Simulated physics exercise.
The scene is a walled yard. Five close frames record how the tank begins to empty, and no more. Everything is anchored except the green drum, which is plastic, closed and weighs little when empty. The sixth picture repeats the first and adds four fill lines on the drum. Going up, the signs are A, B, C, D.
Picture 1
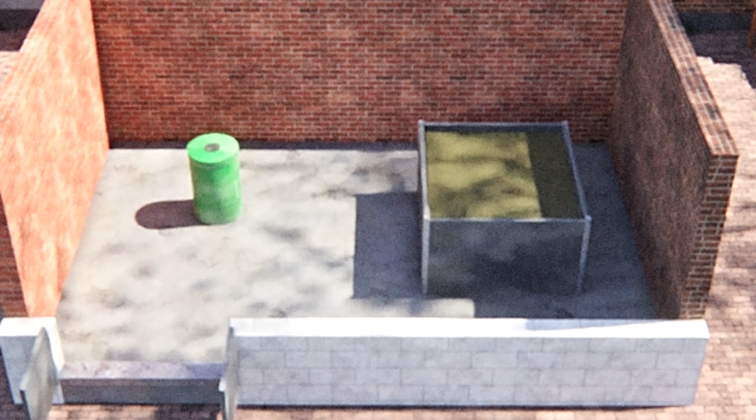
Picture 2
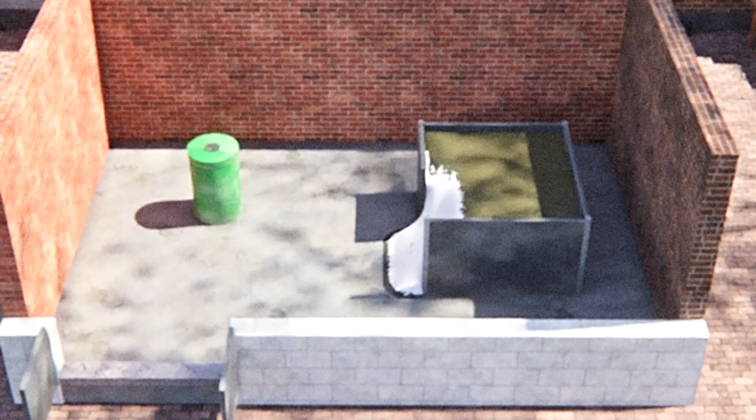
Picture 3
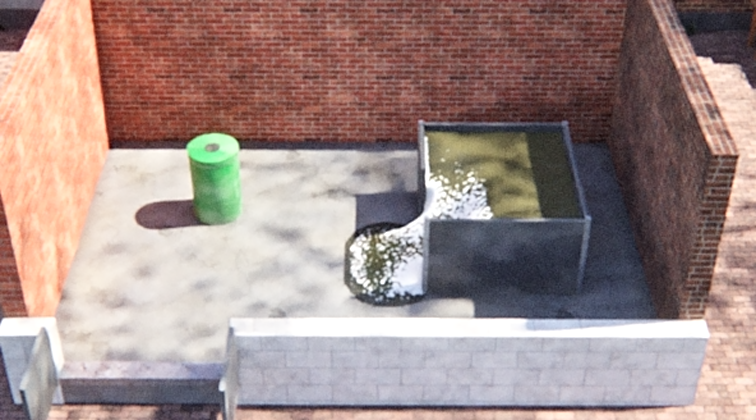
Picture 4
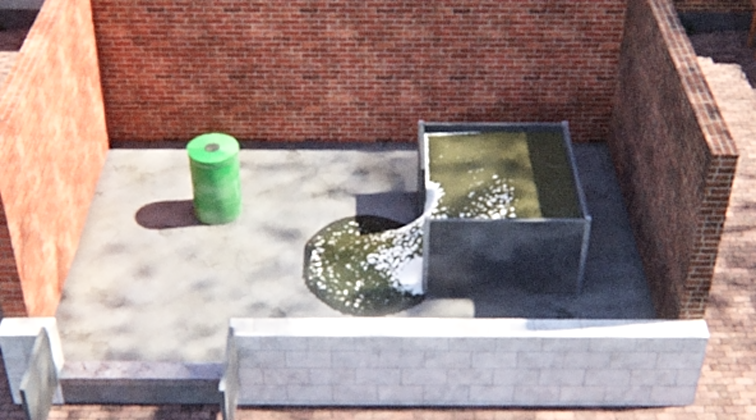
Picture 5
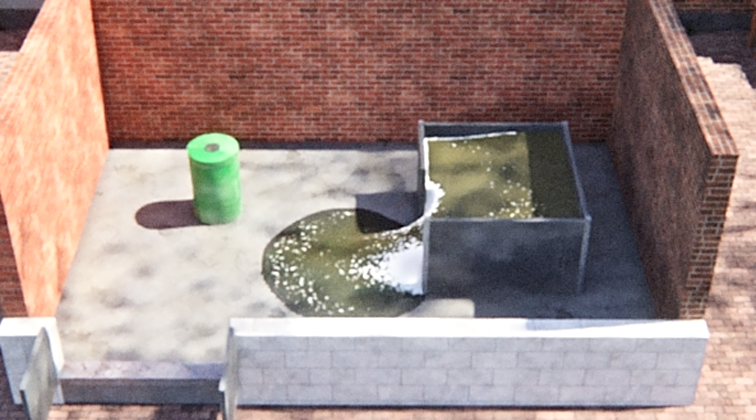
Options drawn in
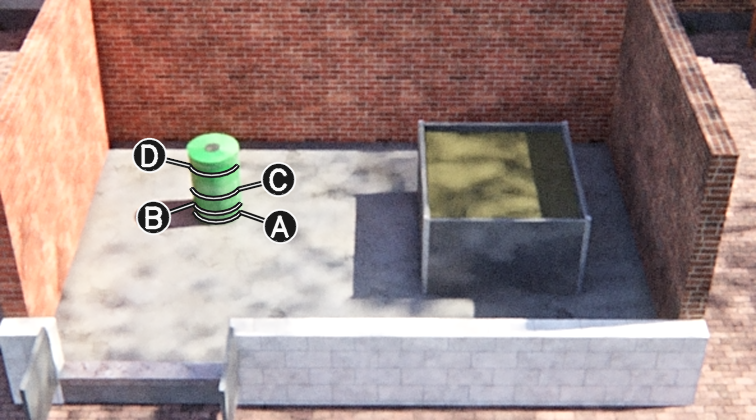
At the start, a green drum stands on the dry ground of a walled yard, left of a tank full of murky water. White, foaming water then pours from the tank's left side onto the ground, and a dark greenish pool flecked with foam spreads leftward while the drum stays still.
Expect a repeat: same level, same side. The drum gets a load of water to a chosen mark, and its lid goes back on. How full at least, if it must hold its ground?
The limit is C.
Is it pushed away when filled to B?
Yes, it does.
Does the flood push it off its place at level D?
No, that is safe.
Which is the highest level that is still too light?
Level B.
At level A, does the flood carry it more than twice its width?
Yes, clearly.
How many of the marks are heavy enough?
Two of the four.
In white, A at (215, 222); B at (215, 213); C at (213, 198); D at (211, 175); from the bottom up A, B, C, D.
With A, it is pushed about 4 times its own width away.
With B, it is pushed about its own width away.
With C, it does not move.
With D, it does not move.
